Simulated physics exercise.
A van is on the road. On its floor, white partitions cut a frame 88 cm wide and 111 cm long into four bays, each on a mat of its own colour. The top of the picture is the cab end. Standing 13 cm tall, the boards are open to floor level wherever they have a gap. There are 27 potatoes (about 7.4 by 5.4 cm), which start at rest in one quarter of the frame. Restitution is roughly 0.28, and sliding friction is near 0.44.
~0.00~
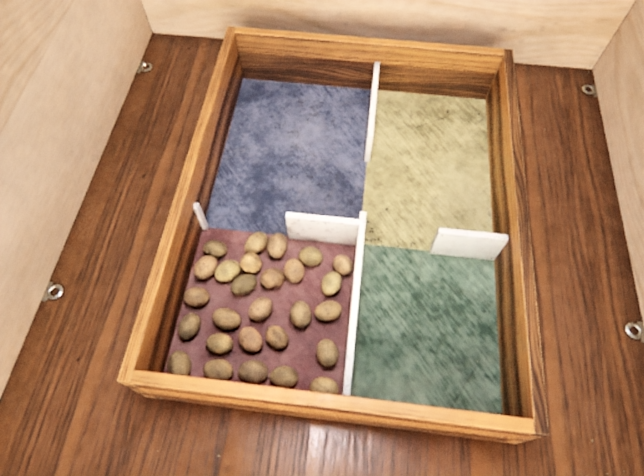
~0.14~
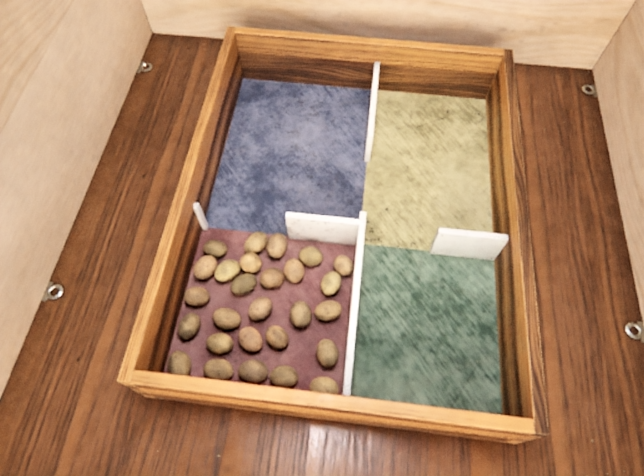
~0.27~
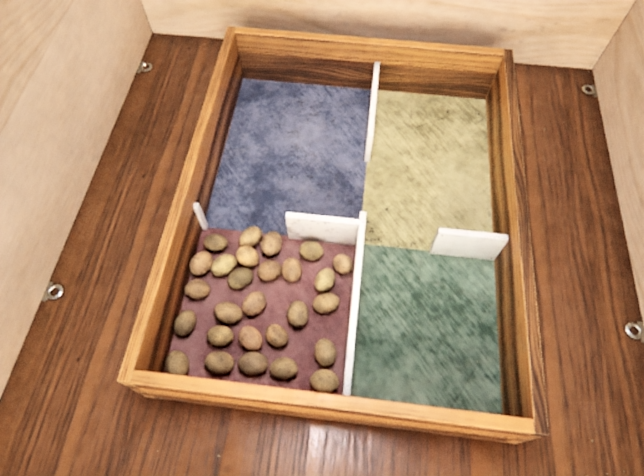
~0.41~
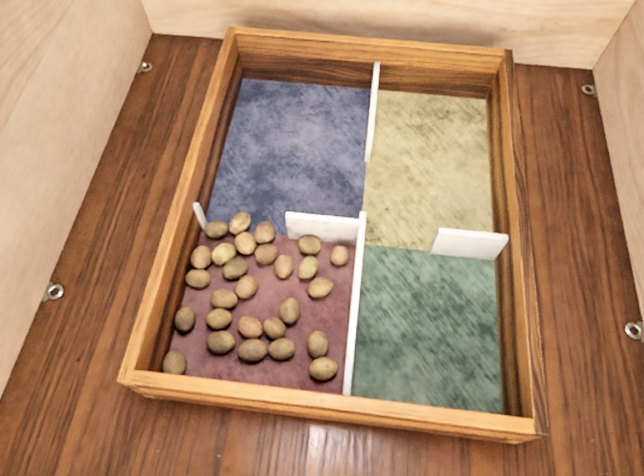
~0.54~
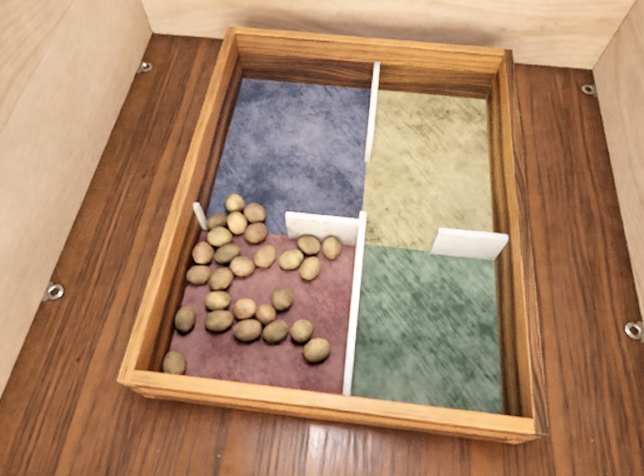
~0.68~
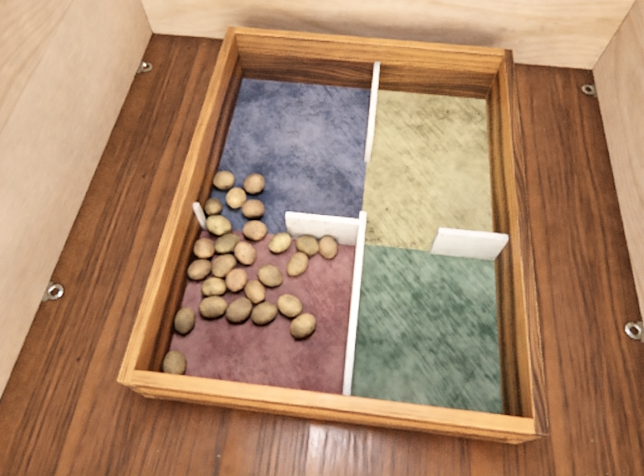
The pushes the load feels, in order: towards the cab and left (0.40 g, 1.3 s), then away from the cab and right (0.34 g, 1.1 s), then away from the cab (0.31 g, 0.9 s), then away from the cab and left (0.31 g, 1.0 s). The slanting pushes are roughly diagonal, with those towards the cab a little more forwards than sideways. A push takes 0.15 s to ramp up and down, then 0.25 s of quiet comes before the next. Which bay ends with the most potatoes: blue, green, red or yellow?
It is the red one.
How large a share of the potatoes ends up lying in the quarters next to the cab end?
It comes to around 20 percent.
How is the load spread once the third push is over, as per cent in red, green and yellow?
Reading then: Red 40 %, green 20 %, yellow 10 %.
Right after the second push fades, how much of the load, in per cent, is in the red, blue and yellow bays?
Well, you'd find red at 40, blue at 20 and yellow at 20 per cent.
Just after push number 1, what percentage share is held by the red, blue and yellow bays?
Red 30, blue 70, yellow 0 %.
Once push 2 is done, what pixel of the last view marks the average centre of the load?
On average, close to pixel (351, 285).
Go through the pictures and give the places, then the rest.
In the first frame, middle of the blue mat (294, 152); middle of the green mat (426, 330); middle of the red mat (265, 311); middle of the yellow mat (429, 165); 27 in the red bay; the potato farthest behind, in the direction of the first push, is at (324, 389).
In the second frame, 27 in the red bay; the potato farthest behind, in the direction of the first push, is at (324, 389).
In the third frame, 27 in the red bay; the potato farthest behind, in the direction of the first push, is at (325, 381).
In the fourth frame, 26 in the red bay and 1 in the blue bay; the potato farthest behind, in the direction of the first push, is at (324, 369).
In the fifth frame, 23 in the red bay and 4 in the blue bay; the potato farthest behind, in the direction of the first push, is at (317, 350).
In the sixth frame, 22 in the red bay and 5 in the blue bay; the potato farthest behind, in the direction of the first push, is at (303, 326).
After push 1 (1.54 s), 9 in the red bay and 18 in the blue bay.
After push 2 (2.89 s), 12 in the red bay, 6 in the blue bay, 4 in the green bay and 5 in the yellow bay.
After push 3 (4.04 s), 12 in the red bay, 5 in the blue bay, 6 in the green bay and 4 in the yellow bay.
After push 4 (5.29 s), 14 in the red bay, 3 in the blue bay, 8 in the green bay and 2 in the yellow bay.
When it is over (at 6.64 s), 14 in the red bay, 3 in the blue bay, 8 in the green bay and 2 in the yellow bay.
